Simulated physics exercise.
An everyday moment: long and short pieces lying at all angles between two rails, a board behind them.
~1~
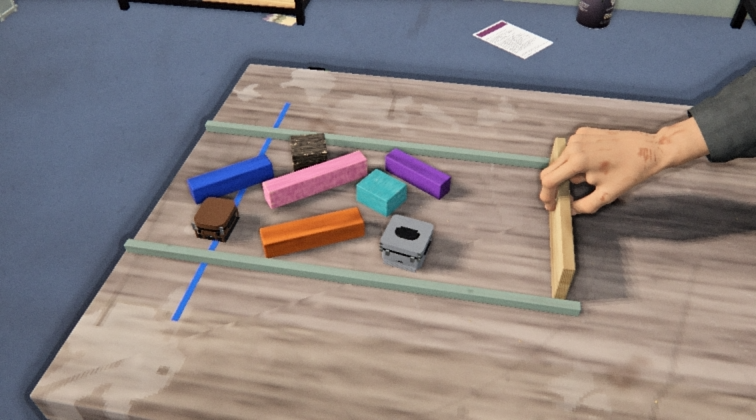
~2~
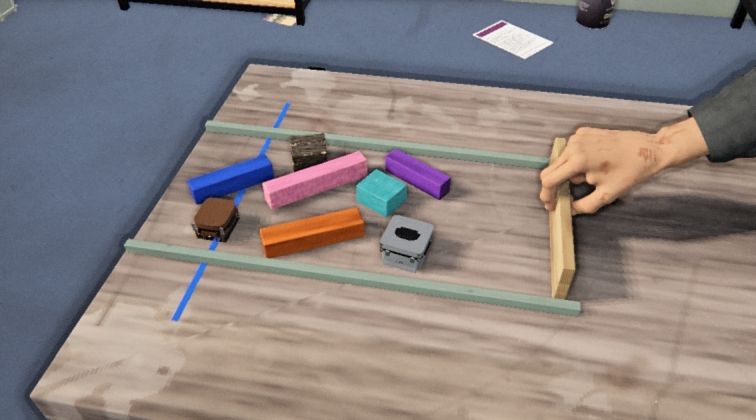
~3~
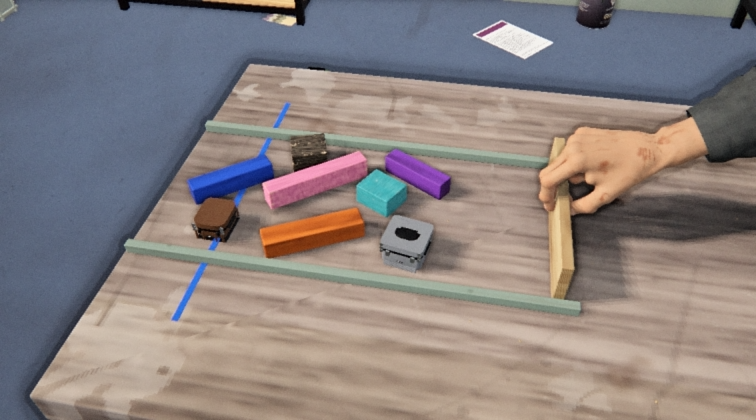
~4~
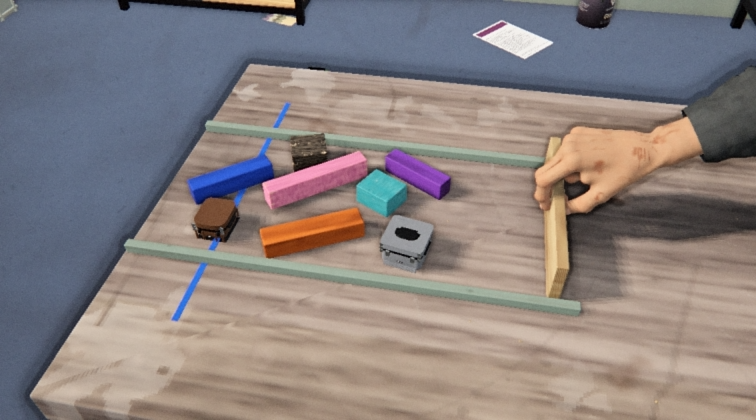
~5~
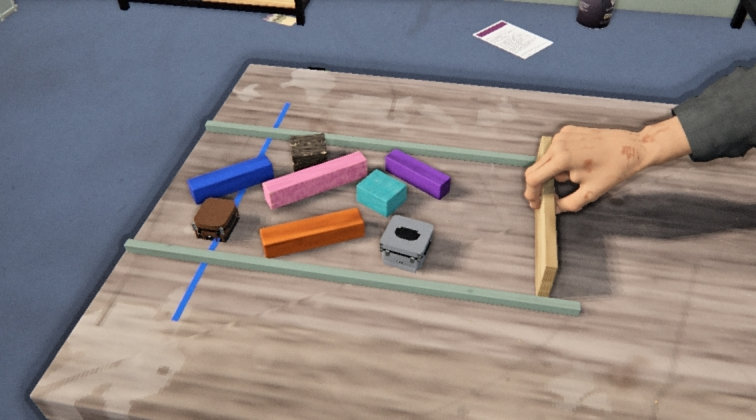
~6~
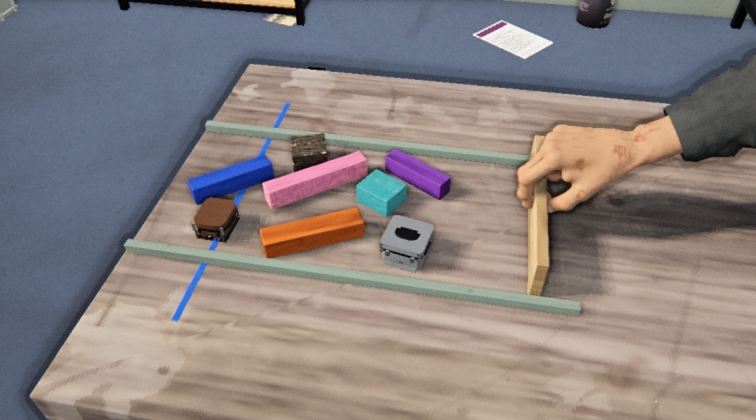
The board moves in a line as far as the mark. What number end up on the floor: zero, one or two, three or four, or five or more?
The number that fall off is one or two.
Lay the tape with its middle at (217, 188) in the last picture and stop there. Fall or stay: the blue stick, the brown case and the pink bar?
The blue stick comes down, the brown case is lost, the pink bar falls.
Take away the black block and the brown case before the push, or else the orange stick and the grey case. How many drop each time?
Fallen: 0, and 0 in the other try.
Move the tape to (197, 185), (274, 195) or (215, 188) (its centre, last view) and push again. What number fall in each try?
It would be 5, 0 and 4.
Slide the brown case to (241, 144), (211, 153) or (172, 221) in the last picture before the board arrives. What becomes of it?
In turn it survives; does not fall; comes down.
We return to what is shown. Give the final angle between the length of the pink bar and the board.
Roughly 35° out of line.
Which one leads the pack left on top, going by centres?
The blue stick.
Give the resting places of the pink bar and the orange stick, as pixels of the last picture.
First (190, 173), then (158, 213).
A little later, none off yet; blue stick at rest near (232, 179); brown case at rest near (217, 220); black block at rest near (309, 153).
When it is over, the number that fall off is one or two; down, brown case.
